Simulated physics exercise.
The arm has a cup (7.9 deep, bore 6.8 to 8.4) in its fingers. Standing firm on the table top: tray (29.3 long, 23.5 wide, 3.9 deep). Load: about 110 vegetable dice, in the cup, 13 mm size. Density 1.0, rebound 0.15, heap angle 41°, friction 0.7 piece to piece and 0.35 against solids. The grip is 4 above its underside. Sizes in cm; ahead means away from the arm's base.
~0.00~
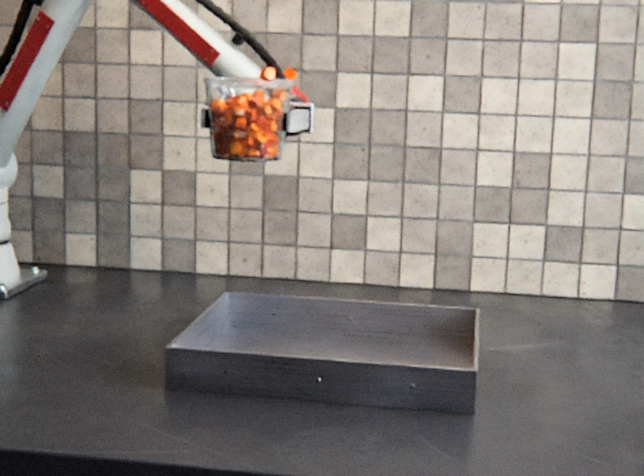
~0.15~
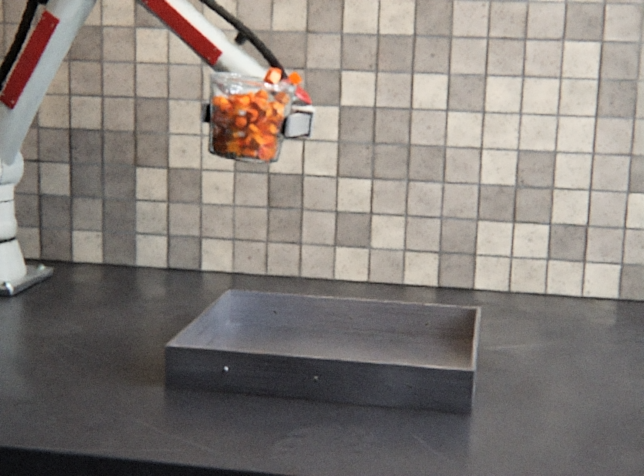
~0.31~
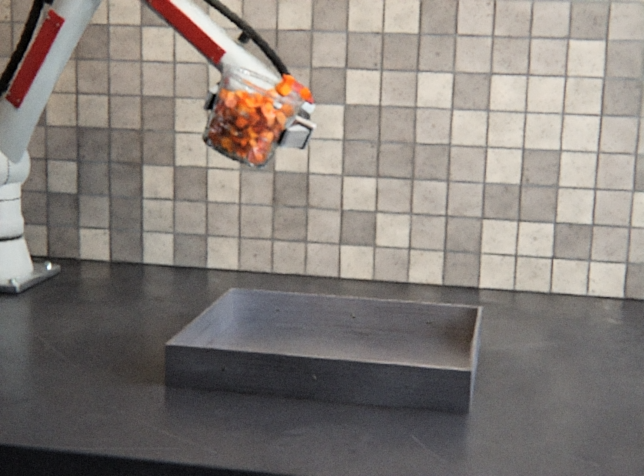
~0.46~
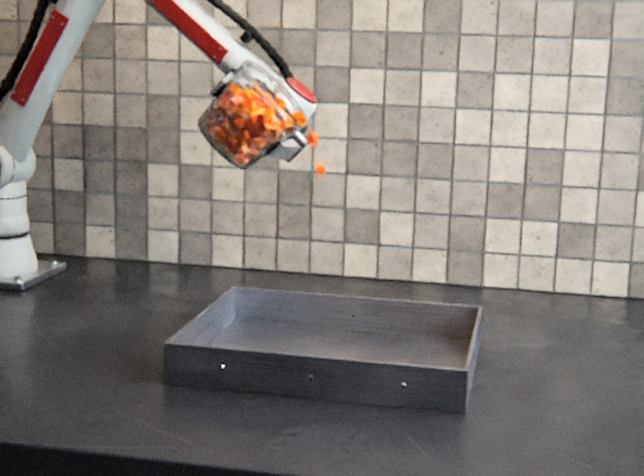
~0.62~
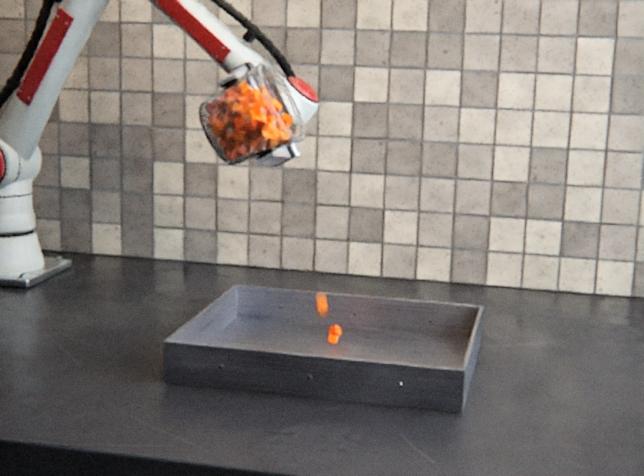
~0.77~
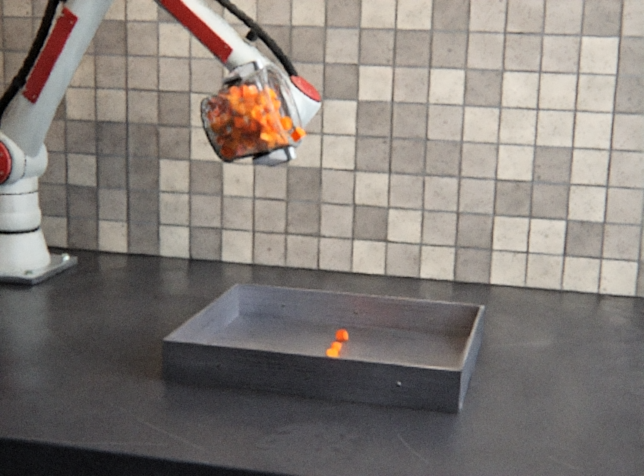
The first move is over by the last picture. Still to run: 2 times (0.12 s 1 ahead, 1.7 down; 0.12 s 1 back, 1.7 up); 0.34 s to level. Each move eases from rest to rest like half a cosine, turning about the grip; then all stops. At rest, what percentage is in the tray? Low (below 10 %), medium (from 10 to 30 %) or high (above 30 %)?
Answer: Low; below 10 % of the vegetable dice finish in the tray.
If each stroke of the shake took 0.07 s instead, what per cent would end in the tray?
In that case some 5 per cent.
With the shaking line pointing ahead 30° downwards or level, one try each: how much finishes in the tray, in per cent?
About 5 and 10 per cent.
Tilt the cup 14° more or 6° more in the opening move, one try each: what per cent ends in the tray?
About 10 and 5 per cent.
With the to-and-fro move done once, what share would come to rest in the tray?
It would be near 5 per cent.
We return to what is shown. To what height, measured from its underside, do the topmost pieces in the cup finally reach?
Some 8.0 cm.
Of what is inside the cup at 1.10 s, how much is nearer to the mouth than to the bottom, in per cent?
About 45 per cent.
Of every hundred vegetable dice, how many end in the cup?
About 95 per cent.
After 1.10 s, tilted 68° forward, highest piece 27 above the table; 110 in the cup, 4 in the tray.
After 1.43 s, tilted 32° forward, highest piece 28 above the table; 110 in the cup, 4 in the tray.
After 1.79 s, level, highest piece 30 above the table; 110 in the cup, 4 in the tray.
After 2.84 s, level, highest piece 30 above the table; 110 in the cup, 4 in the tray.
In the end, 110 in the cup, 4 in the tray. That is 4 % in the tray.
